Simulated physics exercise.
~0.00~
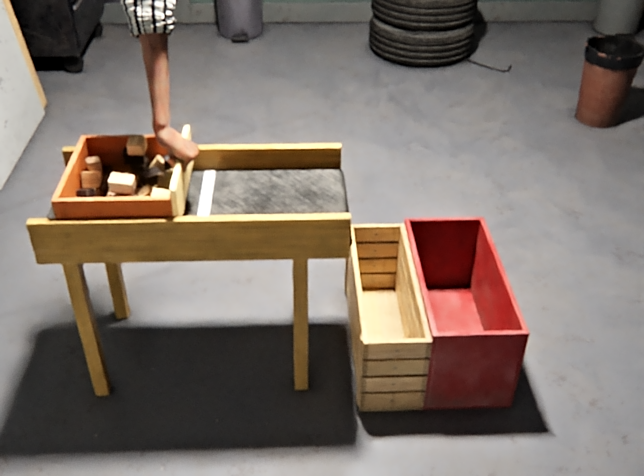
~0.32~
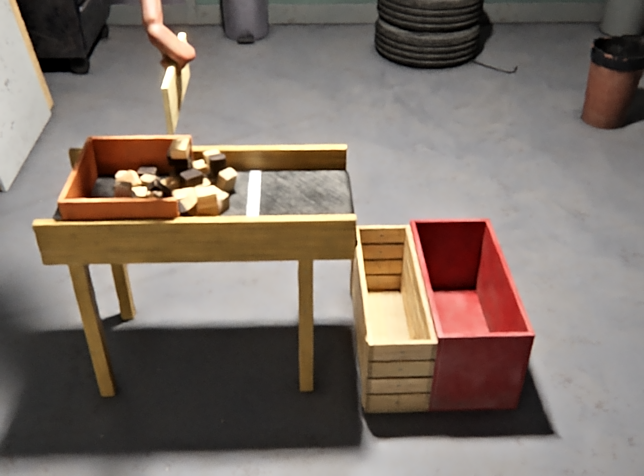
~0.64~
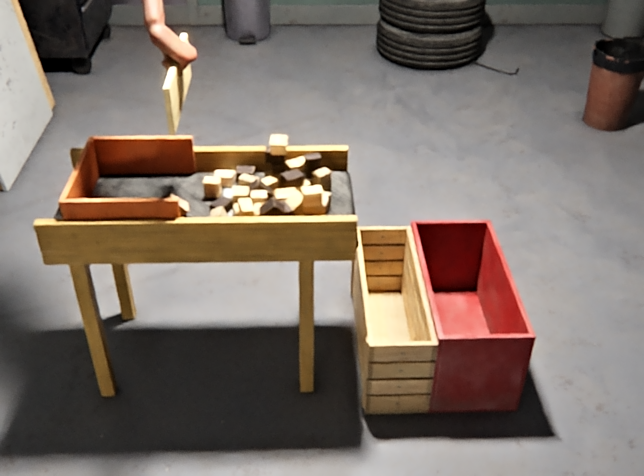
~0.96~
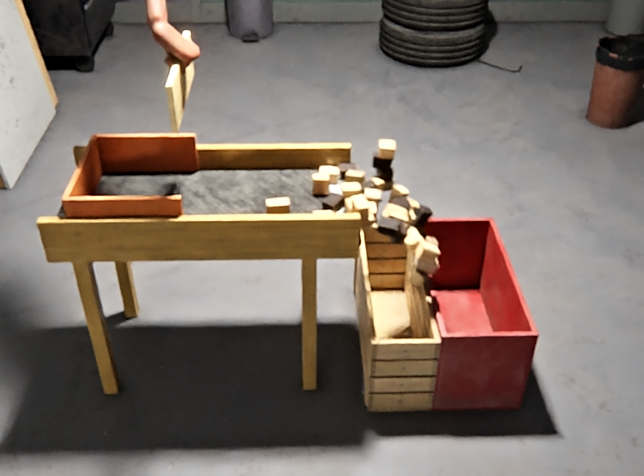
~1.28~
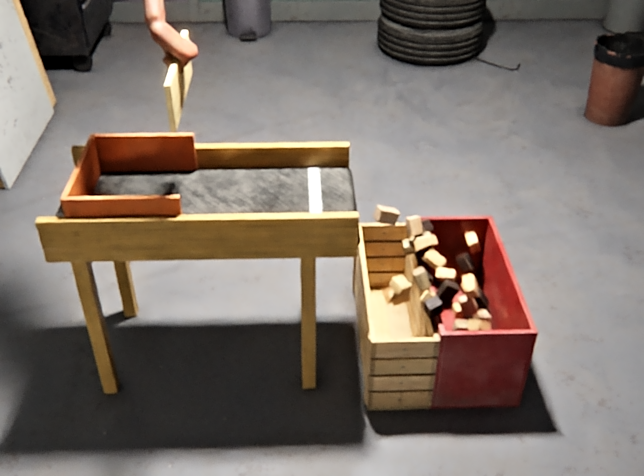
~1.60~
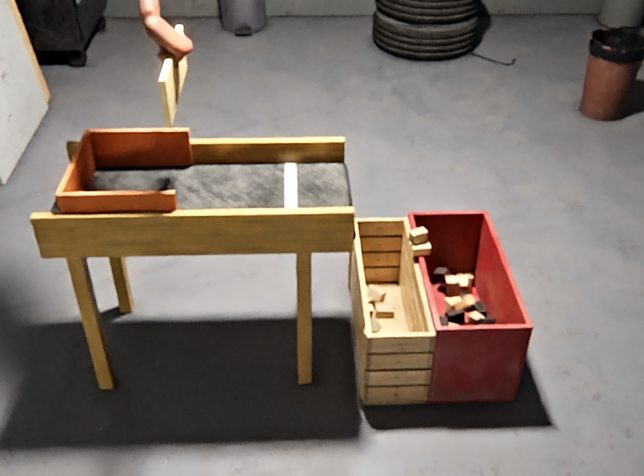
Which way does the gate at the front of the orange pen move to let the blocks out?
The gate moves up, lifted clear of the belt by the hand holding it.
